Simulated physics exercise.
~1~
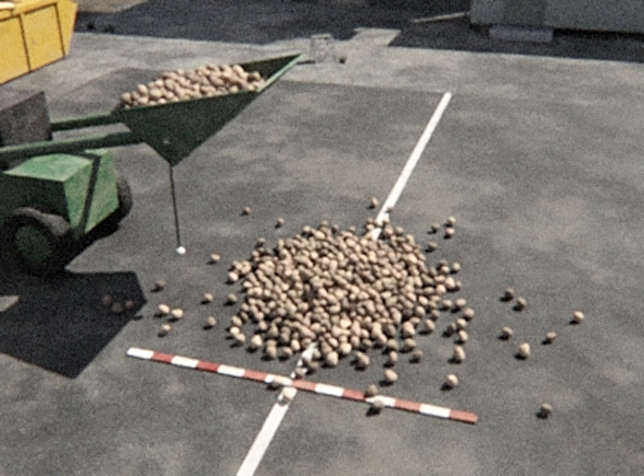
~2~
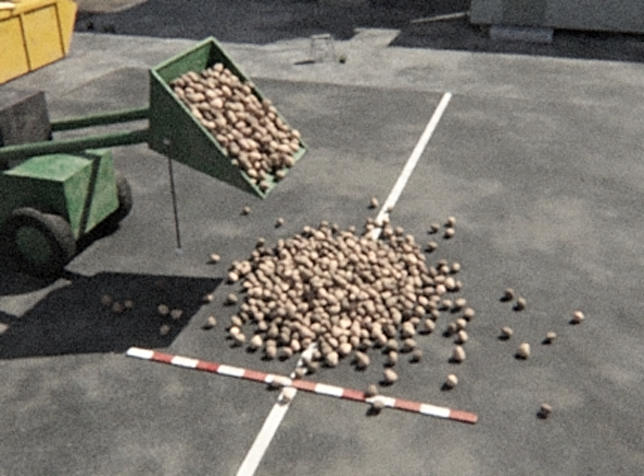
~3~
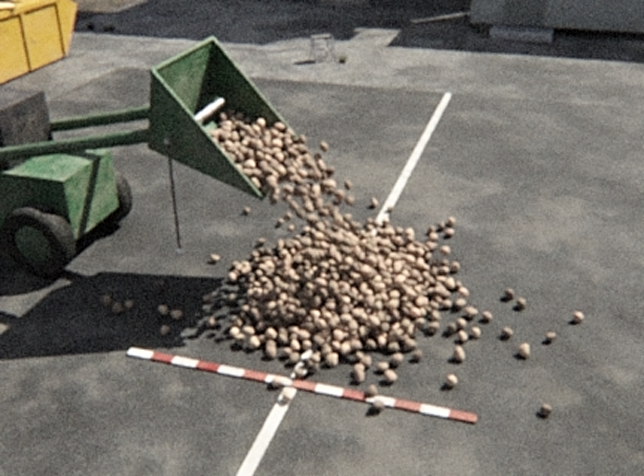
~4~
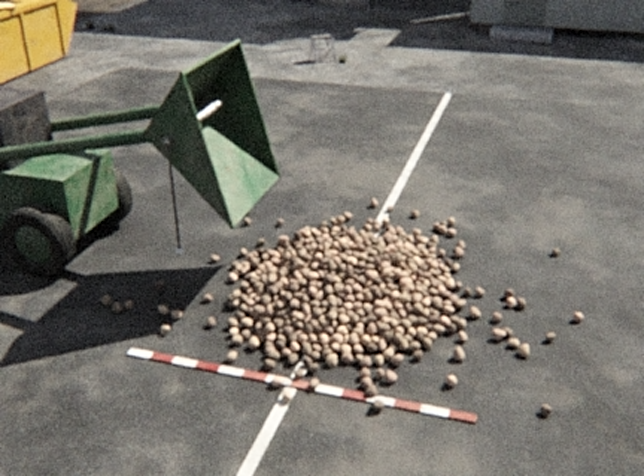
A green loader held a bucket full of round brownish stones above a pile lying across a white painted line, then tipped it forward until the stones poured onto the heap, leaving the bucket empty and the pile bigger.
